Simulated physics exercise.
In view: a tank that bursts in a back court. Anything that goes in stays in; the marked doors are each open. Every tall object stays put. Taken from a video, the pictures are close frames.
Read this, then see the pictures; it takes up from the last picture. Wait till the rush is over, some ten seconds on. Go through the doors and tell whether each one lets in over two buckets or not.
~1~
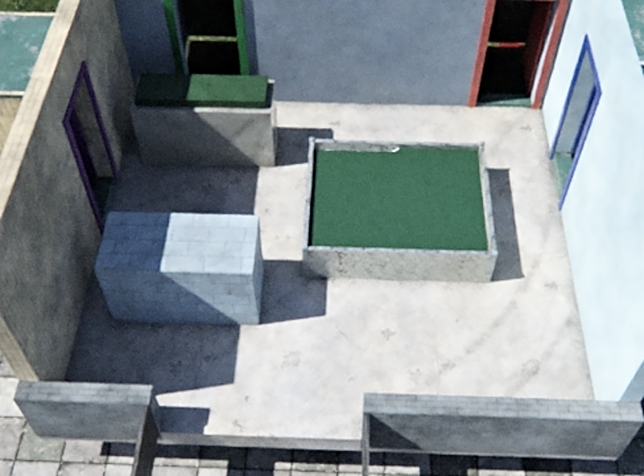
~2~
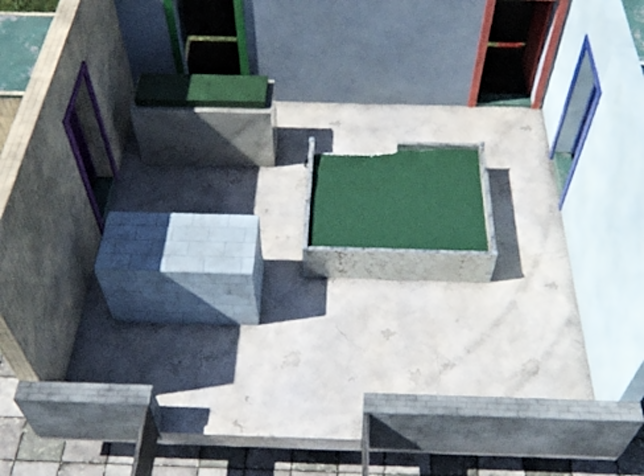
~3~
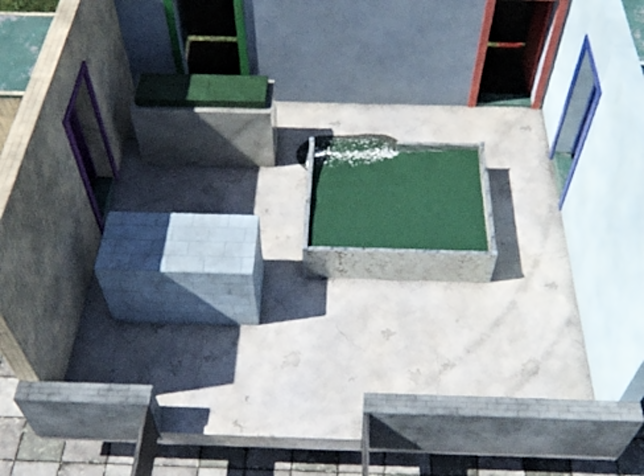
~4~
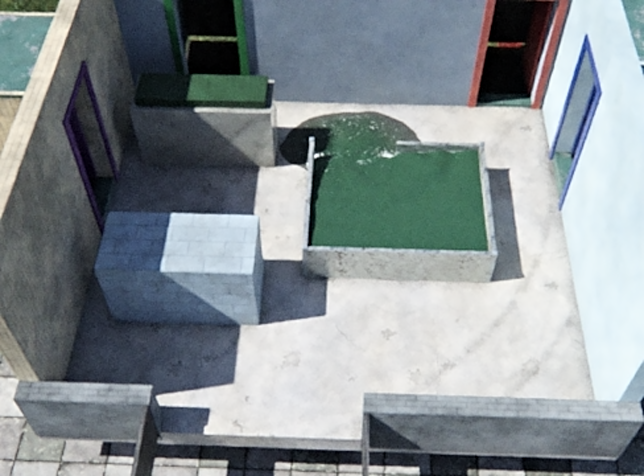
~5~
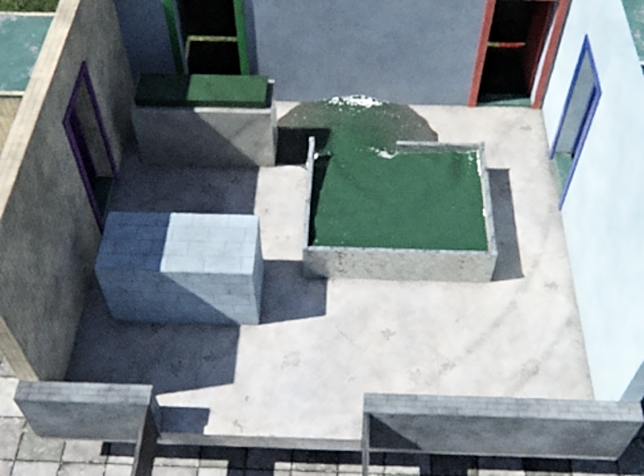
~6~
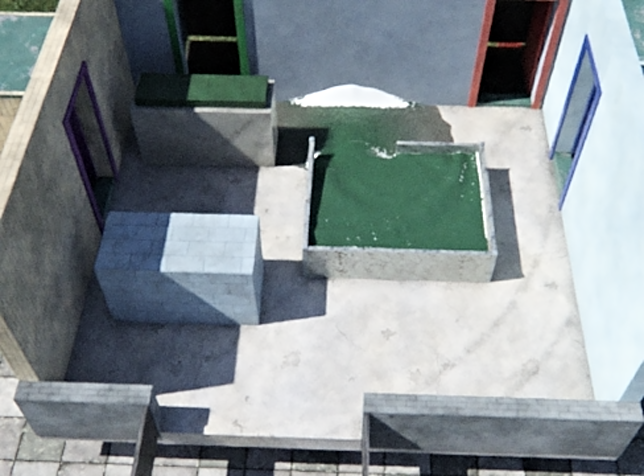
Blue door: Two buckets or fewer; red door: Over two buckets; green door: Over two buckets; purple door: Two buckets or fewer.
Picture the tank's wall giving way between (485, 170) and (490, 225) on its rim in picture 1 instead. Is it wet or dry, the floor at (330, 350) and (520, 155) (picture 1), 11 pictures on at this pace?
First place still bare, second place drenched.
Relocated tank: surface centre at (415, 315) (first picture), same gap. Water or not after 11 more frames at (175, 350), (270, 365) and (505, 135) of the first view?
In the order asked: Not reached, not reached, reached by the flood.
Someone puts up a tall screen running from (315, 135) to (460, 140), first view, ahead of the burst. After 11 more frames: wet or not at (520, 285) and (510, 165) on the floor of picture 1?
Not wet, soaked.
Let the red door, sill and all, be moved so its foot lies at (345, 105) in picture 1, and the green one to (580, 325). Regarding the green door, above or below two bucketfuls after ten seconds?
Note - green door ends up lower.
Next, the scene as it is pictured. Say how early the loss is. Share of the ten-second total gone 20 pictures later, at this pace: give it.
Something close to 5 percent by that point.
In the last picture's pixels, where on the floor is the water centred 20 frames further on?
Roughly (359, 178).
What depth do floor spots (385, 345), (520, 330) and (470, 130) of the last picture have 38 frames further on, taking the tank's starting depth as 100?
About 0 per cent, then 8 per cent, then 8 per cent.
A moment on, water covers 15 % of the floor; the blue door not reached, the red door wet at the sill, nothing in, the green door wet at the sill, nothing in, the purple door not reached.
Next, water covers 25 % of the floor; the blue door not reached, the red door wet at the sill, nothing in, the green door under two buckets in, the purple door not reached.
Then, water covers 40 % of the floor; the blue door wet at the sill, nothing in, the red door under two buckets in, the green door over two buckets in, the purple door wet at the sill, nothing in.
Later, water covers 70 % of the floor; the blue door wet at the sill, nothing in, the red door over two buckets in, the green door far over two buckets in, the purple door wet at the sill, nothing in.
In the end, water covers 95 % of the floor; the blue door wet at the sill, nothing in, the red door over two buckets in, the green door far over two buckets in, the purple door wet at the sill, nothing in.
